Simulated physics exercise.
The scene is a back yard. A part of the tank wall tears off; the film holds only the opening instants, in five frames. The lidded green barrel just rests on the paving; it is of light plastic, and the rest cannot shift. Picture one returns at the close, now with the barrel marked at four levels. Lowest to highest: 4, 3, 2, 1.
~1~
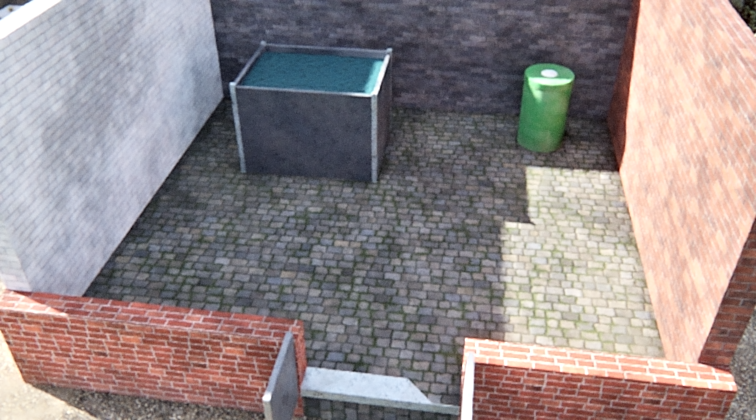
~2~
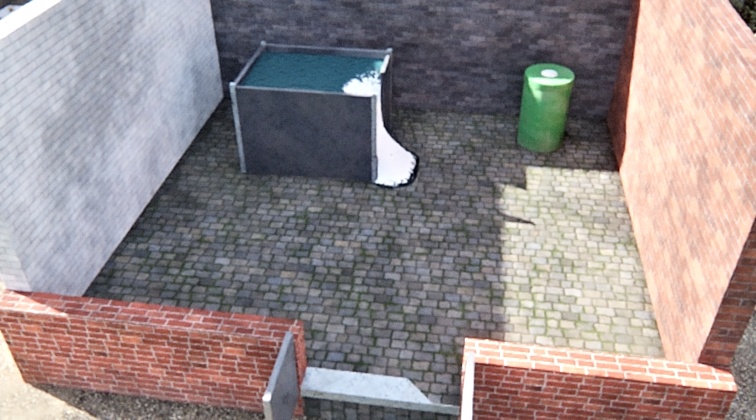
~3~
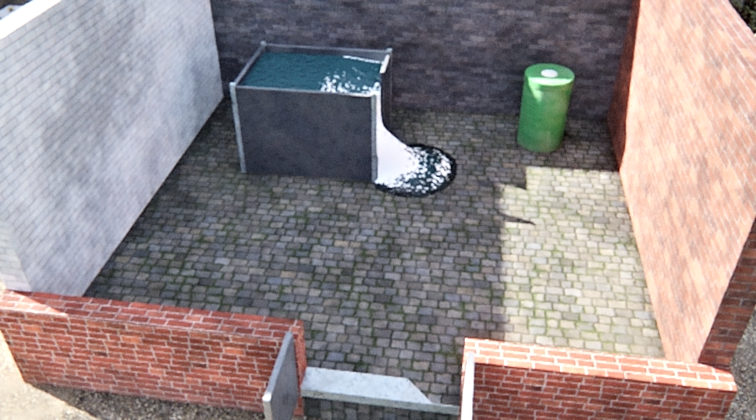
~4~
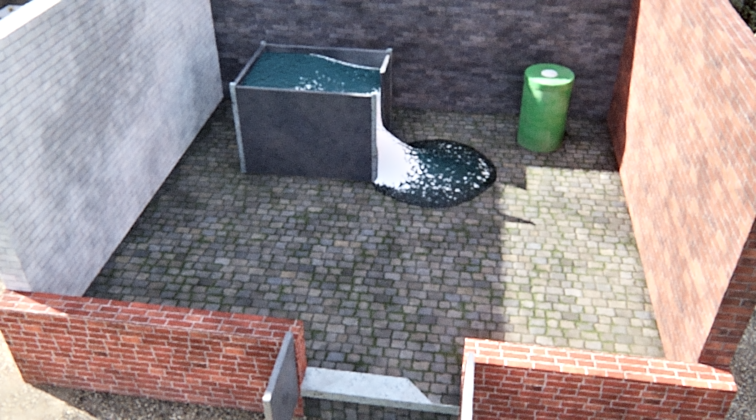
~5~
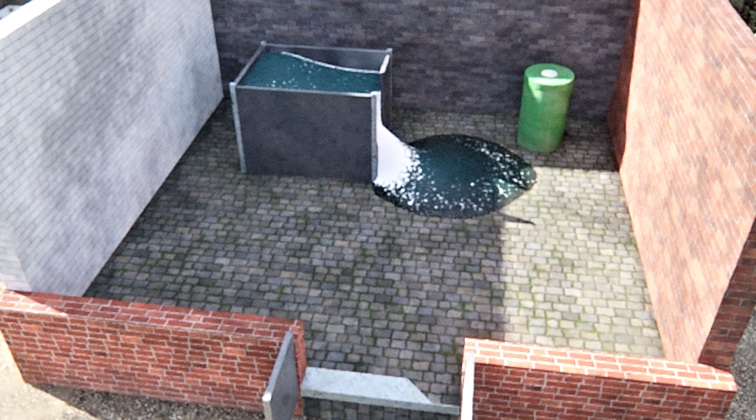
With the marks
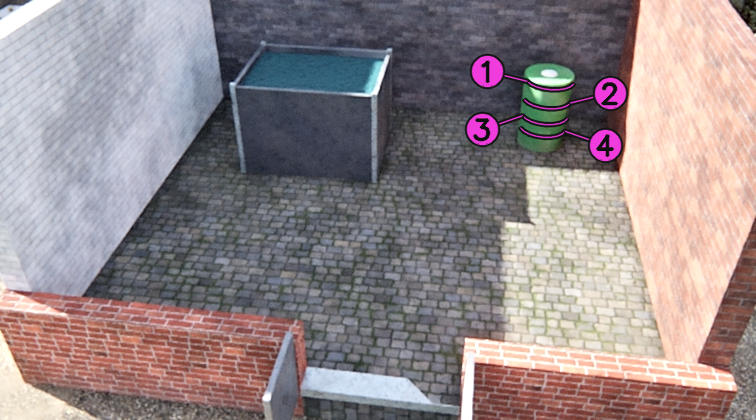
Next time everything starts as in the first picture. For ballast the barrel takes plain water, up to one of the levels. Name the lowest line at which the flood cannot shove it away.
Choose 3.
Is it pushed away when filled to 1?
No, that is safe.
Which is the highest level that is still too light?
4.
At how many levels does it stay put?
Three of them.
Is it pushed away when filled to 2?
No.
On the marked copy, 1 at (551, 89); 2 at (548, 108); 3 at (545, 124); 4 at (543, 137); from the bottom up 4, 3, 2, 1.
With 1, it does not move.
With 2, it does not move.
With 3, it does not move.
With 4, it is pushed about its own width away.
